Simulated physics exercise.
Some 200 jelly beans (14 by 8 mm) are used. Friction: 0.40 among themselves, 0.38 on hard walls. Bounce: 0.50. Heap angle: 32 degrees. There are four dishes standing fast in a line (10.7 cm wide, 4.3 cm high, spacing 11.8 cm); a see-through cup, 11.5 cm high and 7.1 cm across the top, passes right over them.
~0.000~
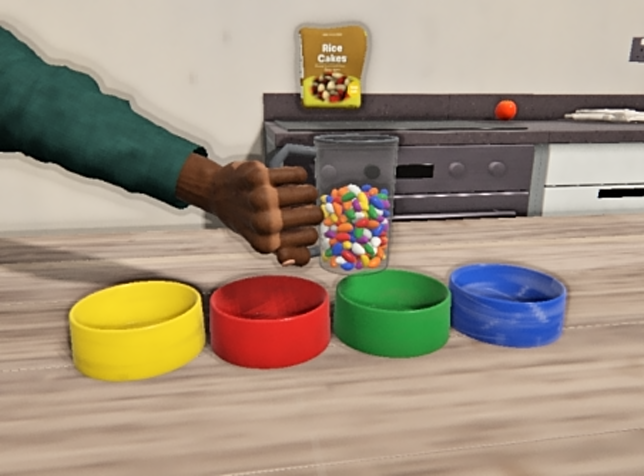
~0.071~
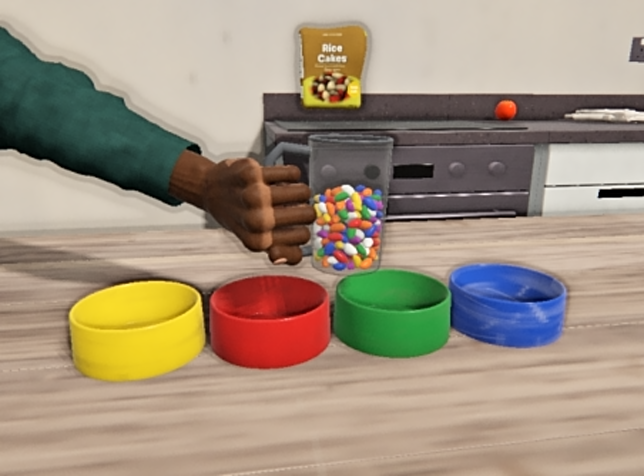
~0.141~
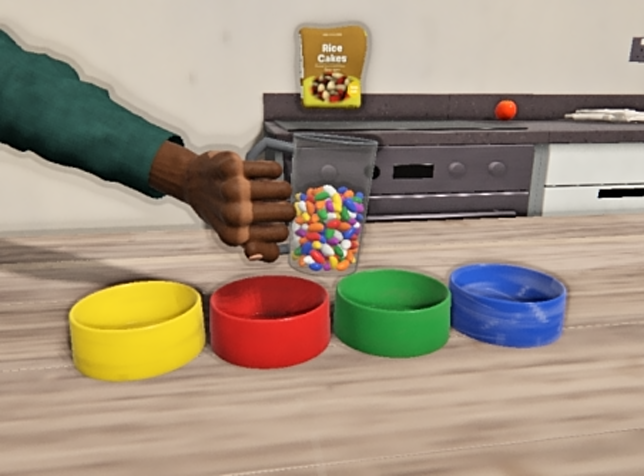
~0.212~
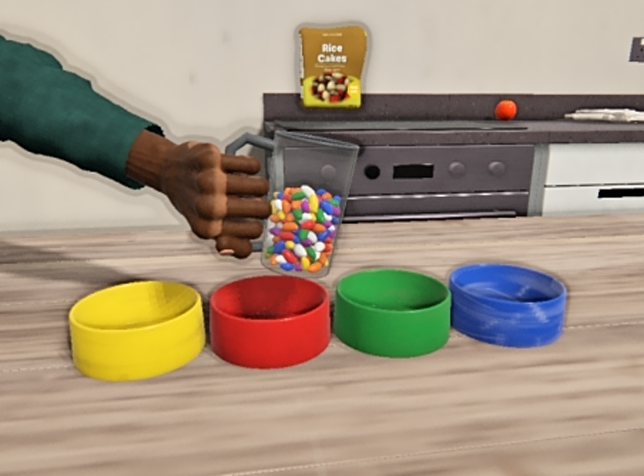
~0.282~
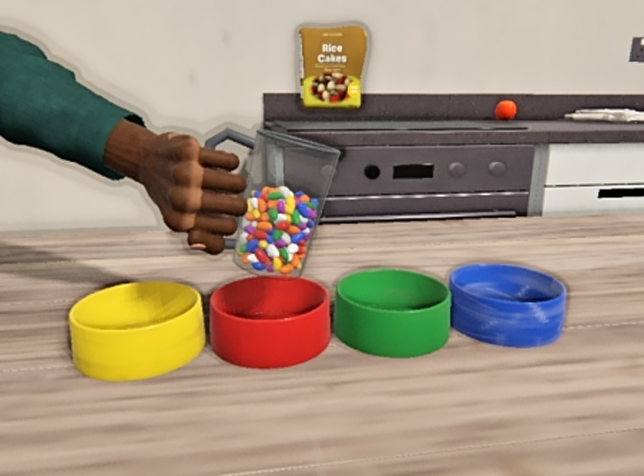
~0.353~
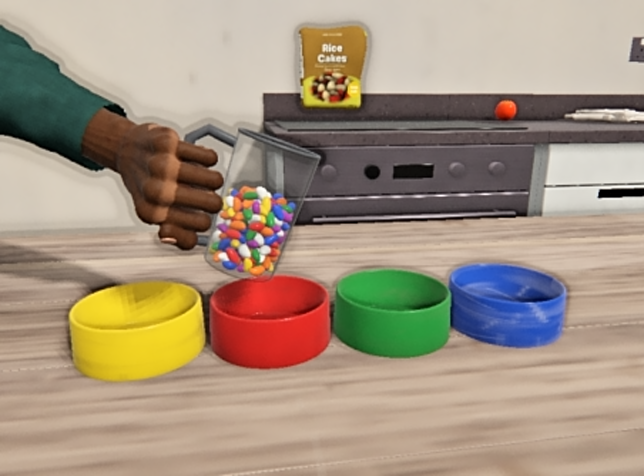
A hand gripping a see-through cup of colourful jelly beans moves it left behind a row of yellow, red, green and blue dishes, gradually tilting the cup to the right as it travels.
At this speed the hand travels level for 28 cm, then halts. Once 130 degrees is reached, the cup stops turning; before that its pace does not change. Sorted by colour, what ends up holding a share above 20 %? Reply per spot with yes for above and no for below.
Red: No, below. Blue: No, below. Green: No, below. Yellow: Yes, above. Counter: No, below.
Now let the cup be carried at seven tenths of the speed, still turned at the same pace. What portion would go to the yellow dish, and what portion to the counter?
Yellow: 100; counter: 0.
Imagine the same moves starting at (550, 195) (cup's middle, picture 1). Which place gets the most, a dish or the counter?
Result - top receiver is red.
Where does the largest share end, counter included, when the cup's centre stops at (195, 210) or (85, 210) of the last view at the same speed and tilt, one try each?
Most goes to: Red; yellow.
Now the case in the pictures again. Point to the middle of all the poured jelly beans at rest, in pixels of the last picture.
Look around (132, 329) in the last picture.
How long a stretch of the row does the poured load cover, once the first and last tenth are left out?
Roughly 6 centimetres.
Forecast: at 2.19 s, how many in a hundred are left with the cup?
0 %.
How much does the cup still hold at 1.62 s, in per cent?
Roughly 95 per cent, I'd say.
After 1.11 s, tilt 71 degrees; cup holds 100 %.
Then, at 1.62 s, tilt 106 degrees; cup holds 95 %, yellow 5 %.
Then, at 2.19 s, tilt 130 degrees; cup holds 0 %, yellow 100 %.
In the end, at 2.5 s, red 0 %, blue 0 %, green 0 %, yellow 100 %, counter 0 %.
